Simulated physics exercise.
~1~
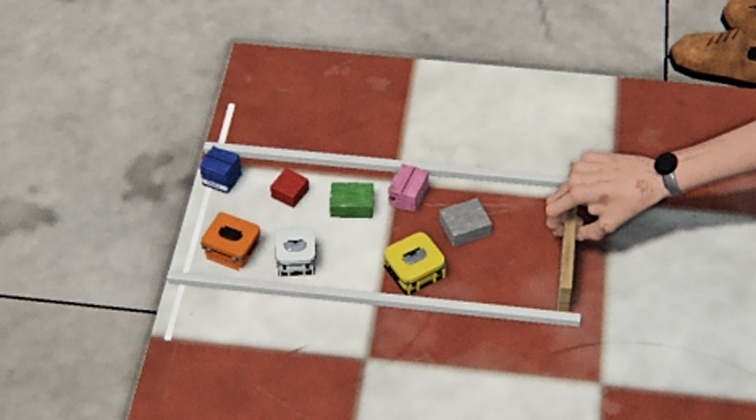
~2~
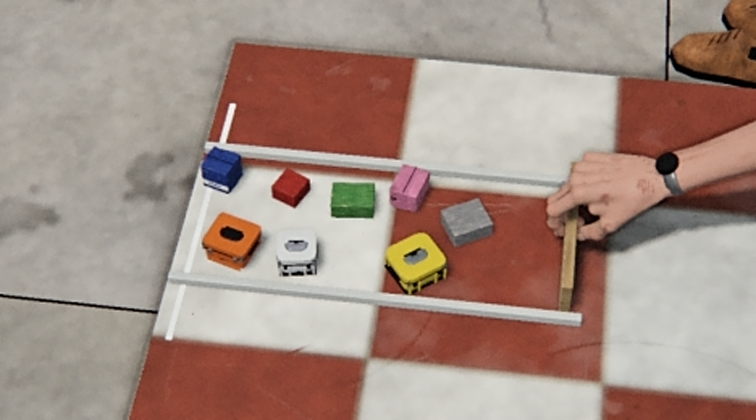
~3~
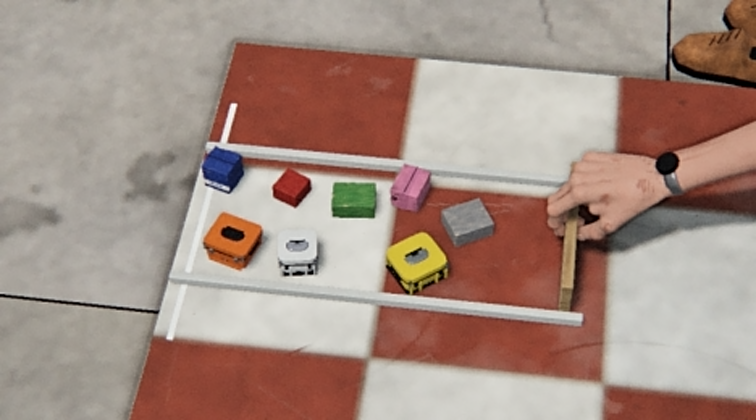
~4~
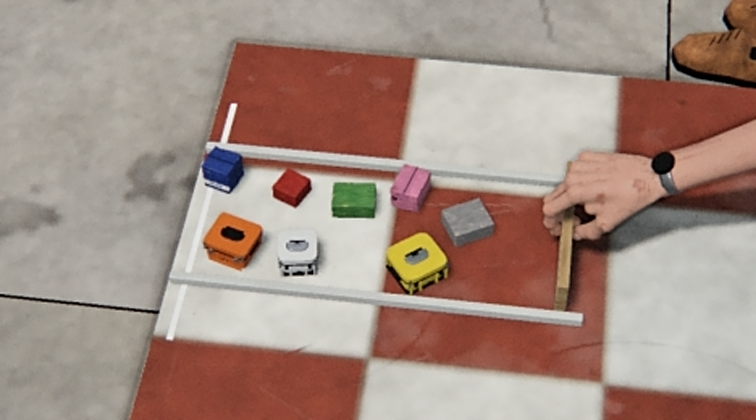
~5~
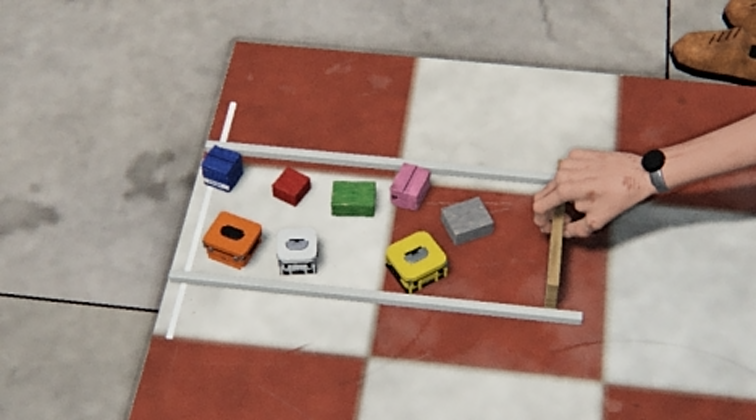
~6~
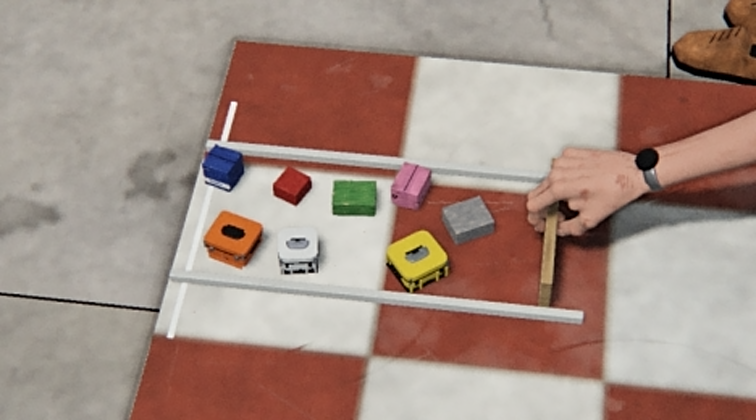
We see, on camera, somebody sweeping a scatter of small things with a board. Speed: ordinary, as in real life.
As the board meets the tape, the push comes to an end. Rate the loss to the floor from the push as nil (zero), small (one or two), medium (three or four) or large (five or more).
The loss is large.
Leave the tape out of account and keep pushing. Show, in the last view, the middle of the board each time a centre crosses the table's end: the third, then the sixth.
The first one at (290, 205), the next at (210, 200).
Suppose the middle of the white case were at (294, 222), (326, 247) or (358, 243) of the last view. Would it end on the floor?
Place by place: It is pushed off, it is pushed off, it is pushed off.
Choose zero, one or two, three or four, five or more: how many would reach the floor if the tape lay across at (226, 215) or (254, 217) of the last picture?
The falls would be more than four; three to four.
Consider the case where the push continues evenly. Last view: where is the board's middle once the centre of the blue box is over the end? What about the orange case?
First it's close to (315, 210), next close to (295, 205).
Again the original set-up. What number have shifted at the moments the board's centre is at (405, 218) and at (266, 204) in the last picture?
That makes 4 at the first spot and 8 at the second.
Soon after, none off yet; blue box at rest near (223, 168); orange case at rest near (234, 240); red block at rest near (292, 186).
Then, none off yet; blue box moved about its own width near (198, 166); orange case moved about its own width near (202, 237); red block moved well along near (225, 181).
At rest, the number that fall off is five or more; fallen, grey block, yellow case, pink box, green block, white case, red block, orange case and blue box.
